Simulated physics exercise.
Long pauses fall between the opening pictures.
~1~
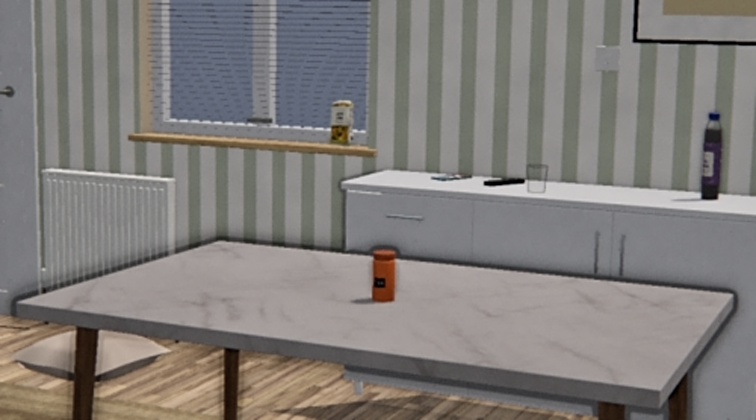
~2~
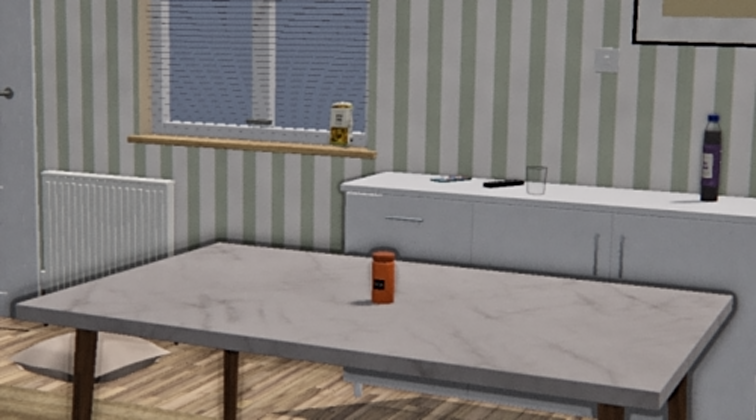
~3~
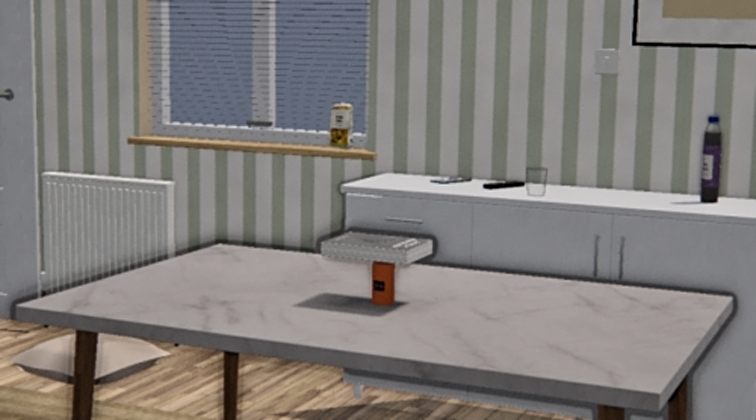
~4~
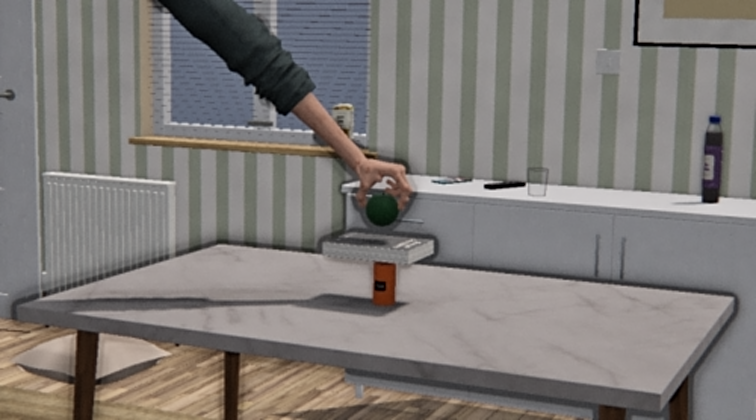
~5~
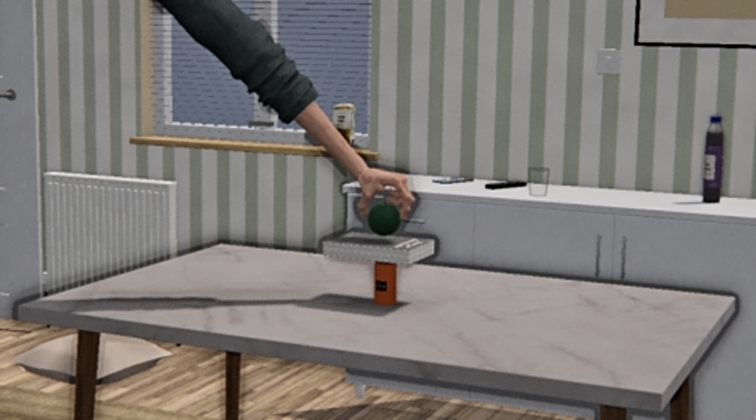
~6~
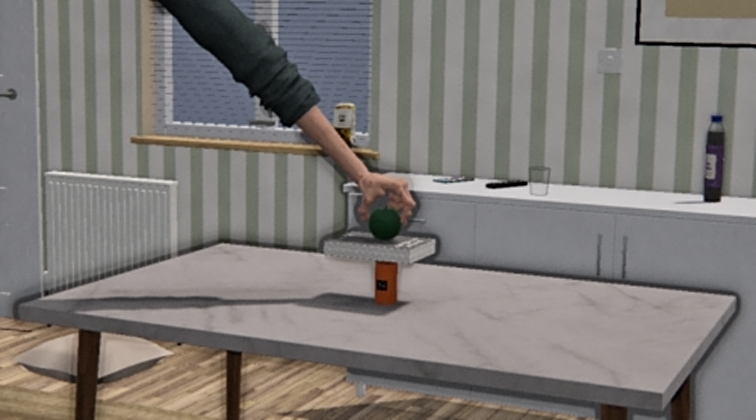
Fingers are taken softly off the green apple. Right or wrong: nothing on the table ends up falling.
Right.
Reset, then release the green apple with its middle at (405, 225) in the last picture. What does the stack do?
Result: The stack stays stable.
Then, 0.30 s on from there, no change.
Then, 0.70 s on from there, green apple resting near (385, 224).
In the end, all 3 unmoved. At the end, from the last picture's camera, green apple near (385, 224). The stack stays up.
